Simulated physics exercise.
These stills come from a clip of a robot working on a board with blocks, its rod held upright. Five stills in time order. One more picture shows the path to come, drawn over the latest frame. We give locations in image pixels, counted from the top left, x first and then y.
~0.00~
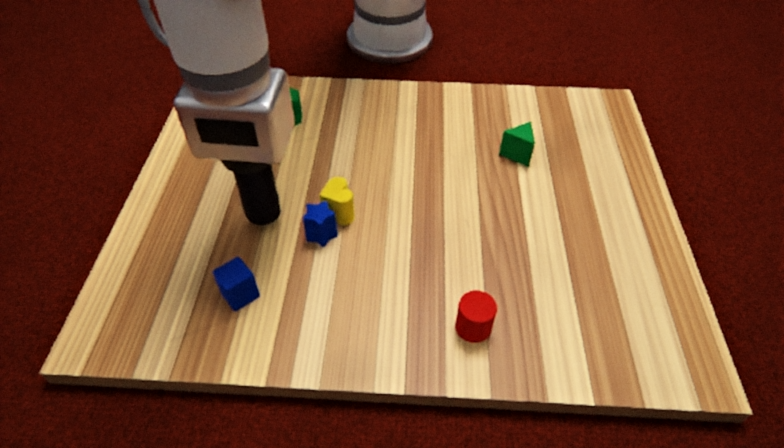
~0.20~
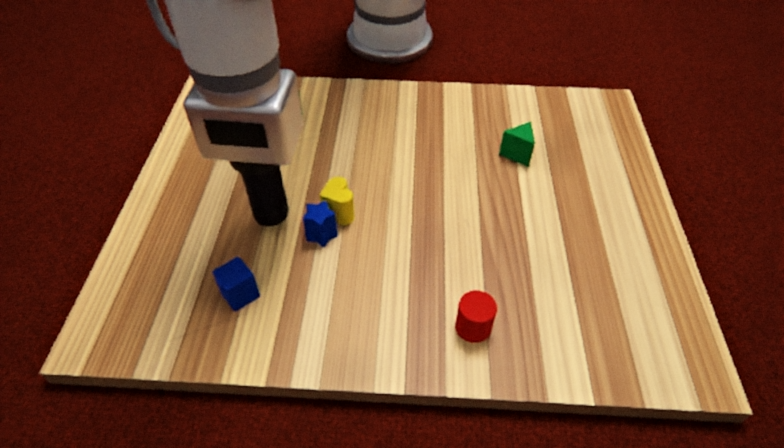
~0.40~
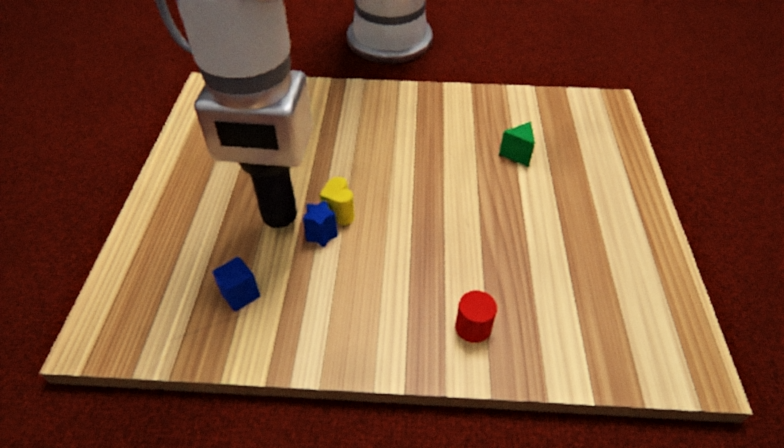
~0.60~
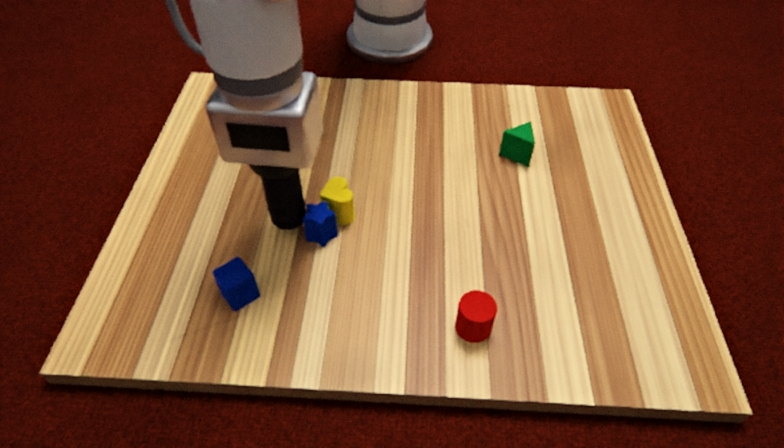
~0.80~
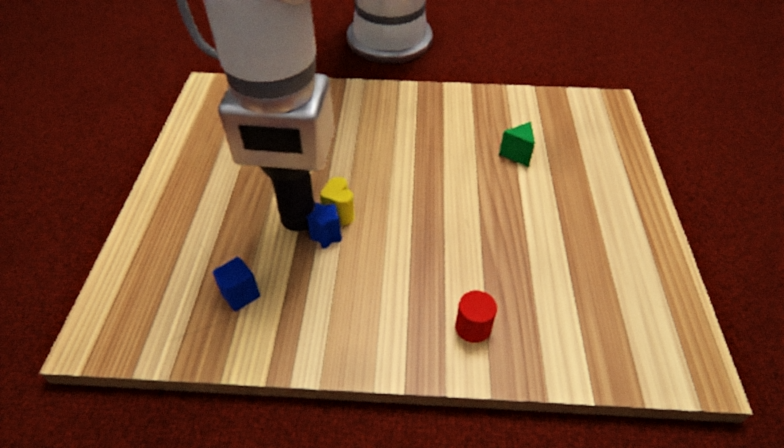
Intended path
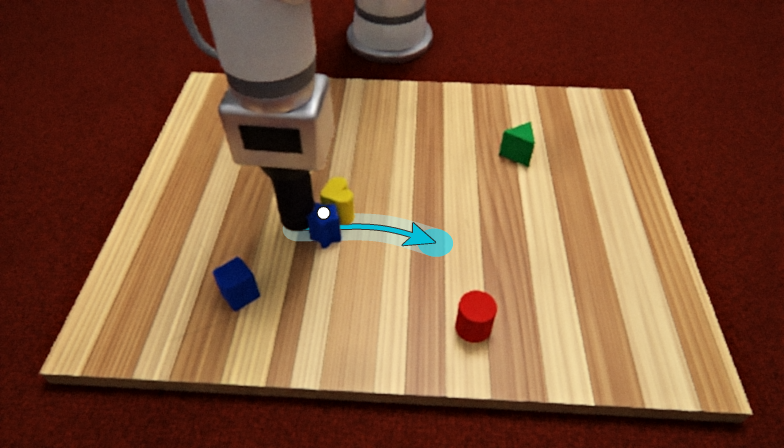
On a striped wooden board scattered with colored blocks, a robot arm moves its black rod slowly rightward toward a blue star-shaped block beside a yellow heart block, then nudges the blue block slightly to the right.
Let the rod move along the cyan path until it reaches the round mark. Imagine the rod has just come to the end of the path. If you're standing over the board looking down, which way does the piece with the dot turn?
Looking down on the board, it turns clockwise.
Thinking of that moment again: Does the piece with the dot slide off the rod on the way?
I'd say yes.
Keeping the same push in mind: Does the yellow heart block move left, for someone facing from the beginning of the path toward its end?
Yes, that is how it ends up.
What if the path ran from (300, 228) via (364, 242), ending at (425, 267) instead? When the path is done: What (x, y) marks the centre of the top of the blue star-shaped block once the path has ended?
In the picture, it is at (459, 254).
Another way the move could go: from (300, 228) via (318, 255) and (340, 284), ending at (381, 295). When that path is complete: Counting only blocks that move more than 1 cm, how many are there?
The push will move one block.
Path on the board, from (300, 228) via (369, 227), ending at (435, 242); the dot is on the blue star-shaped block.
What follows on the original path. One third of the way, rod (346, 218); blue star-shaped block (368, 218), turned 15° clockwise; yellow heart block (364, 181), turned 45° anticlockwise.
Two thirds of the way, rod (392, 221); blue star-shaped block (401, 230), turned 55° clockwise; yellow heart block (372, 178), turned 85° anticlockwise.
At the end, rod (436, 234); blue star-shaped block (412, 238), turned 100° clockwise; yellow heart block (372, 178), turned 85° anticlockwise.
